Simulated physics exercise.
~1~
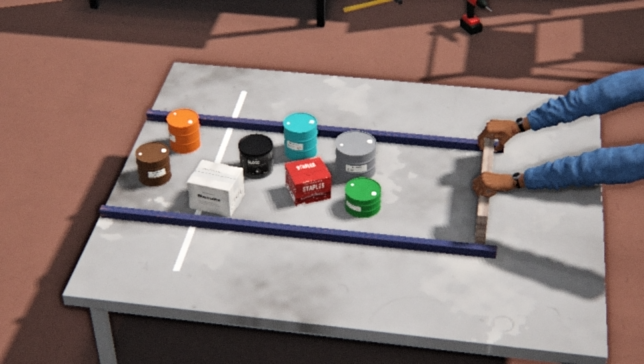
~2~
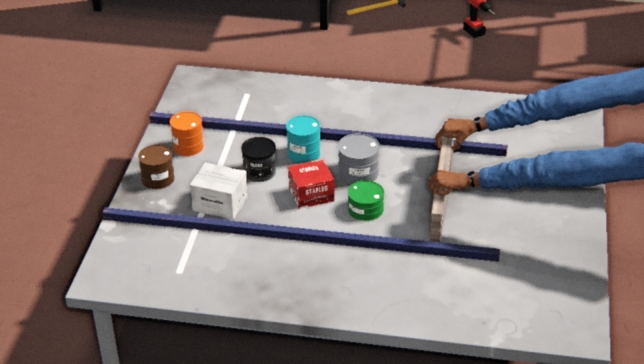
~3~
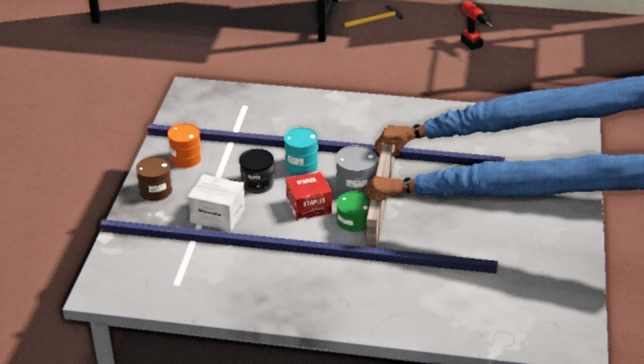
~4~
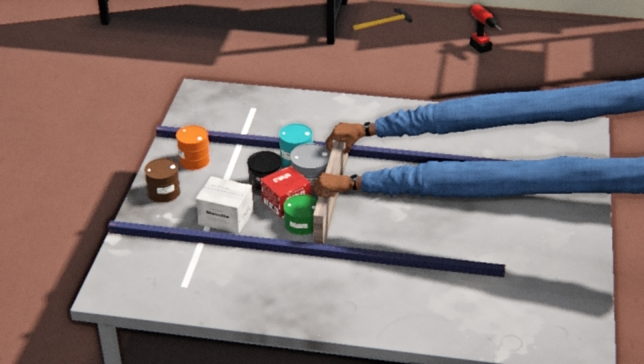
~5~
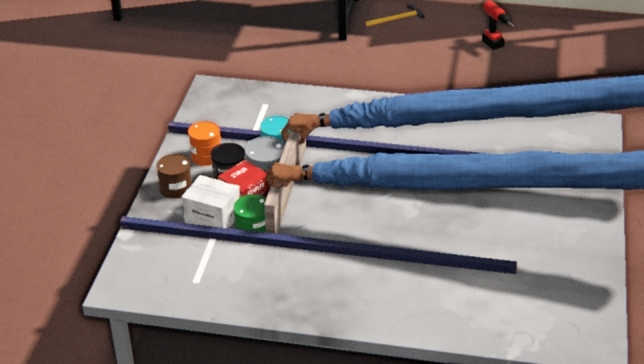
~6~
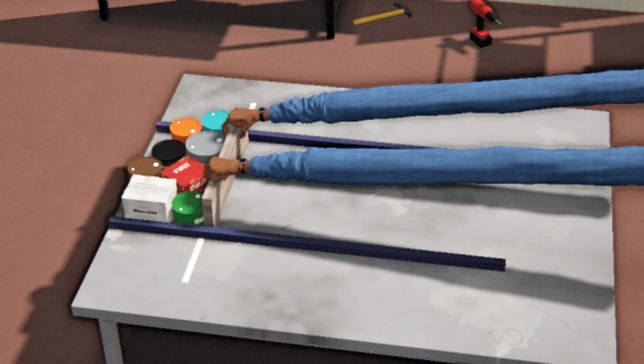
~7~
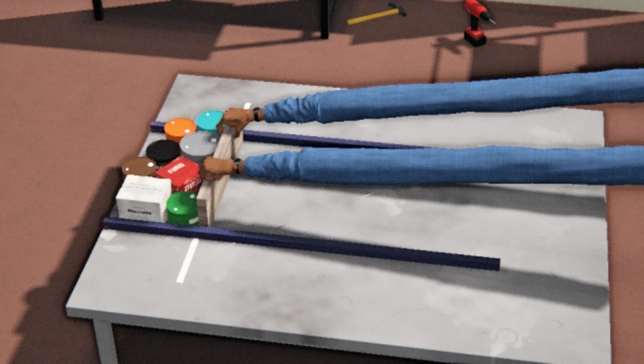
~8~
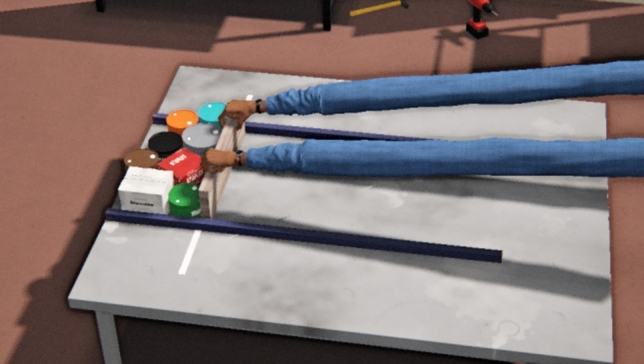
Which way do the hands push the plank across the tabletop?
The hands push the plank to the left, gathering the cans and boxes ahead of it.
On a grey tabletop, two hands pushing a plank left between blue rails, bunching cans and boxes near the edge, none falling.
